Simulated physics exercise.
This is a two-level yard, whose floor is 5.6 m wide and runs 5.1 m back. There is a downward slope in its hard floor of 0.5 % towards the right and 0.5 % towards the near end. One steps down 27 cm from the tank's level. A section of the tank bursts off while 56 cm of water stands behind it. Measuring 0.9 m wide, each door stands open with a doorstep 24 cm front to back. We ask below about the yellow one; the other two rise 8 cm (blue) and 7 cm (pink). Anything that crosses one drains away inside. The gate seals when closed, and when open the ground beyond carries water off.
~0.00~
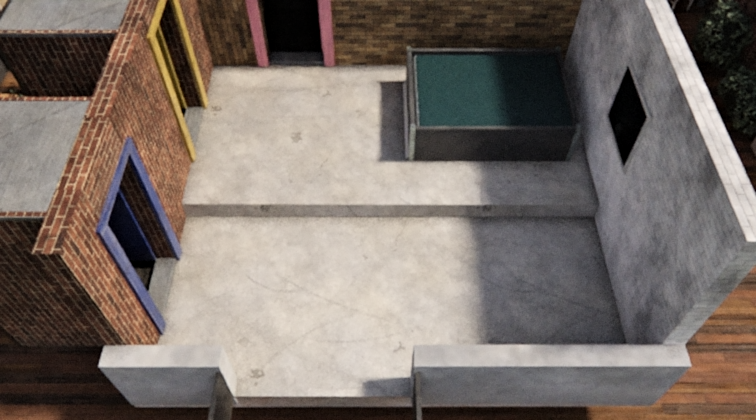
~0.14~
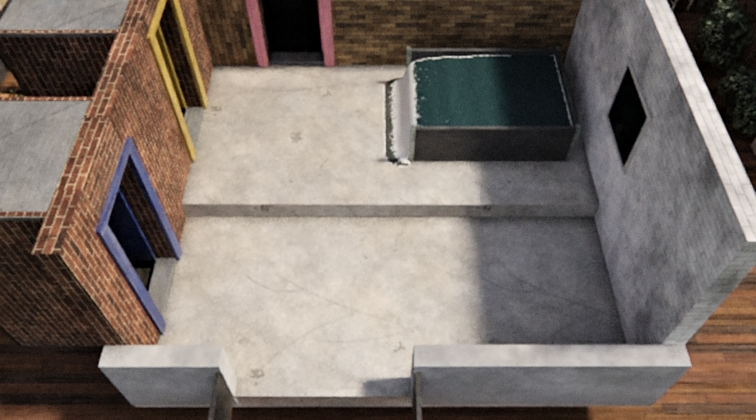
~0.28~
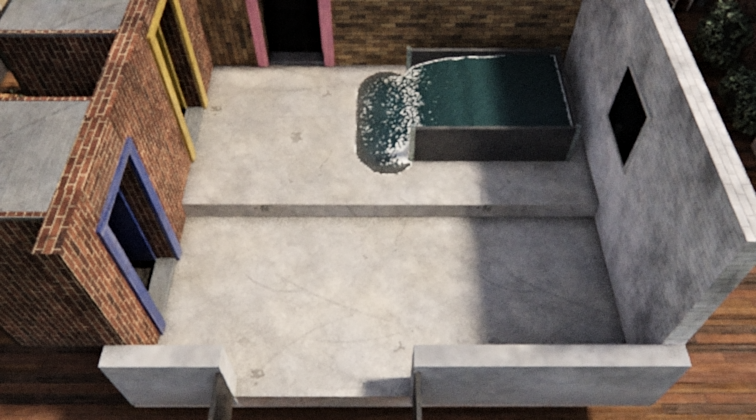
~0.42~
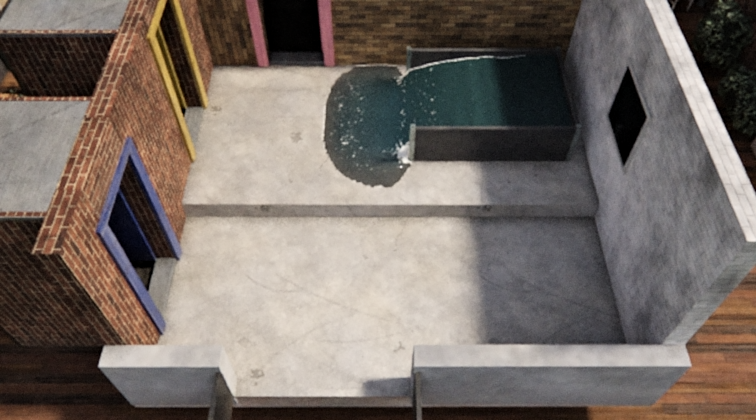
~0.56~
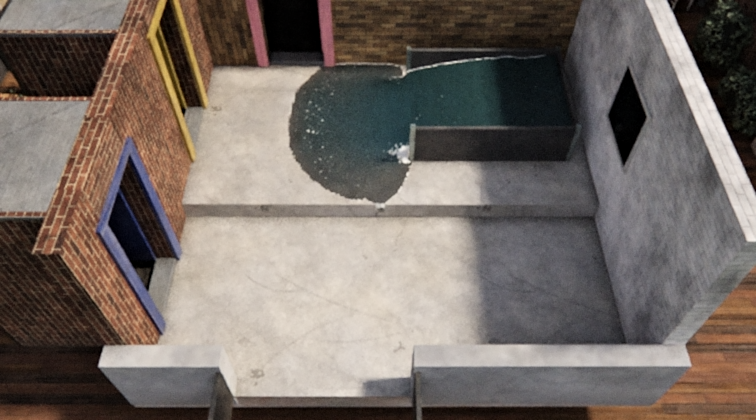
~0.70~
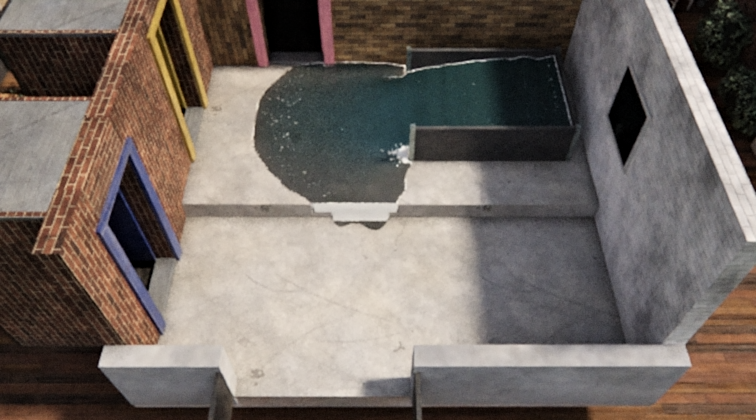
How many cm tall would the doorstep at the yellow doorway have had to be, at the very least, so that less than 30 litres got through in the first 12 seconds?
It needed to be roughly 20 cm tall.
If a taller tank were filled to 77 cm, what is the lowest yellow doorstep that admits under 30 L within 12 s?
Then roughly 30 cm.
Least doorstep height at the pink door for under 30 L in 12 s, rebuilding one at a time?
Pink: Roughly 10.0 cm.
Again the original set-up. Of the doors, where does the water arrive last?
That's the blue one.
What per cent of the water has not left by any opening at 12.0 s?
Roughly 56 percent of the water remains.
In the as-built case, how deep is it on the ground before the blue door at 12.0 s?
4.0 cm.
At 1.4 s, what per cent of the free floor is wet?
Some 35 per cent of it.
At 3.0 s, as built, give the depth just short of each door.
Door depths (cm): Blue = 11, pink = 13, yellow = 21.
After 1.4 s water covers 35 % of the floor, deepest (32 cm) near (213, 74); 12 cm at the yellow door, 23 litres in over its 6 cm doorstep.
After 3.0 s water covers 50 % of the floor, deepest (28 cm) near (152, 375); 21 cm at the yellow door, 189 litres in over its 6 cm doorstep.
After 12.0 s water covers 90 % of the floor, deepest (10 cm) near (619, 376); 2 cm at the yellow door, 290 litres in over its 6 cm doorstep.
At the yellow door as built, the water arrived by 1.0 s and peaked near 25 cm at 2.4 s.
Run again over the same 12 s with other heights there, 54 litres in over 18 cm, 8 litres over 24 cm. The limit of 30 litres is kept from about 20 cm up.
